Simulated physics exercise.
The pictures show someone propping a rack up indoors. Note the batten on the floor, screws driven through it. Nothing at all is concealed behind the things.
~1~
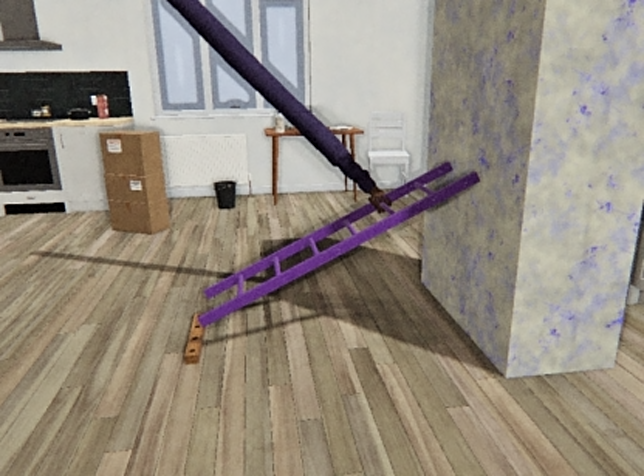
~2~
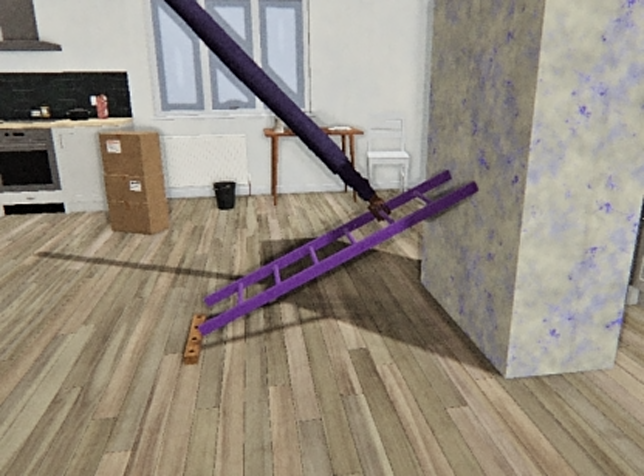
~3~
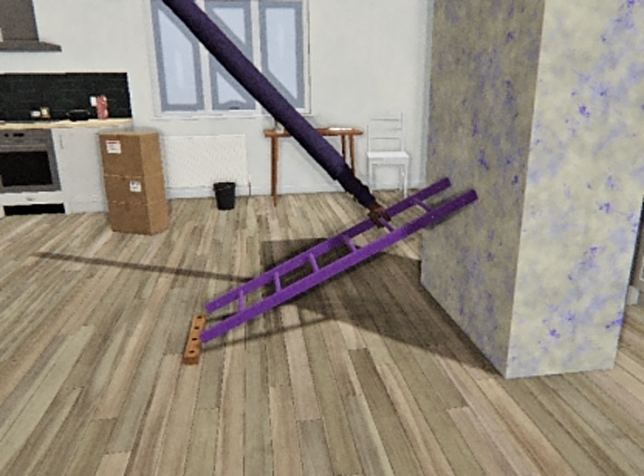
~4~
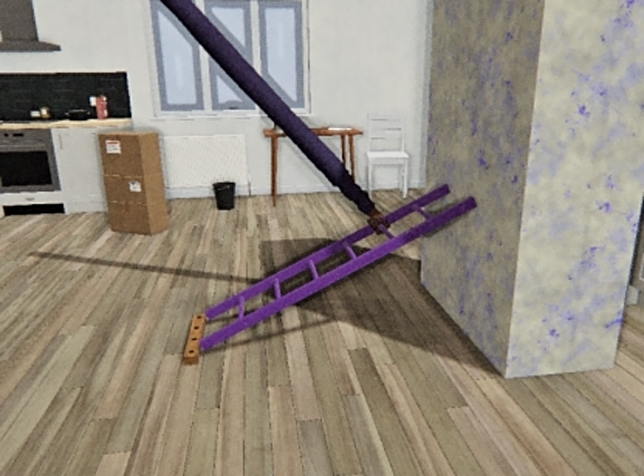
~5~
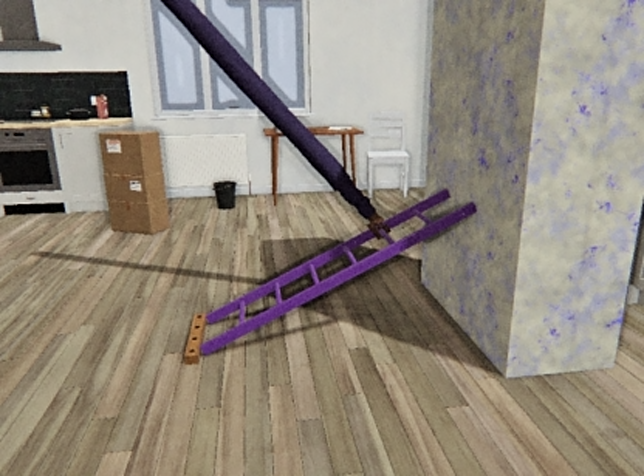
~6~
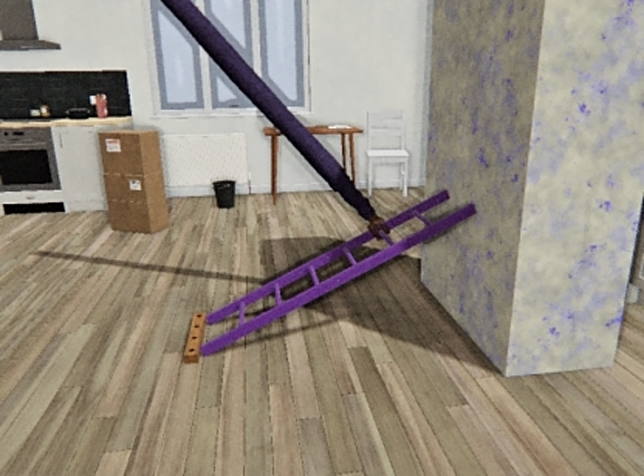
In a bright room with a wooden floor, a dark purple arm lowered a purple ladder-like rack slightly until its foot sat by a small wooden batten, and kept holding it near a speckled pillar.
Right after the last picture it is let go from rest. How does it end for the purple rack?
Chances are it will stand its ground.
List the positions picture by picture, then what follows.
Still on the way; purple rack (333, 239); batten (197, 337), in the first picture.
Still on the way; purple rack (332, 248); batten (196, 337), in the second picture.
Still on the way; purple rack (332, 255); batten (196, 338), in the third picture.
Still on the way; purple rack (332, 262); batten (196, 338), in the fourth picture.
Still on the way; purple rack (333, 267); batten (197, 337), in the fifth picture.
In place, still held; purple rack (332, 268); batten (196, 336), in the sixth picture.
Then, 0.12 s after the last picture, purple rack moving near (332, 269).
Then, 0.36 s after the last picture, purple rack at rest near (332, 269).
At rest, the purple rack holds its place, near (332, 269).
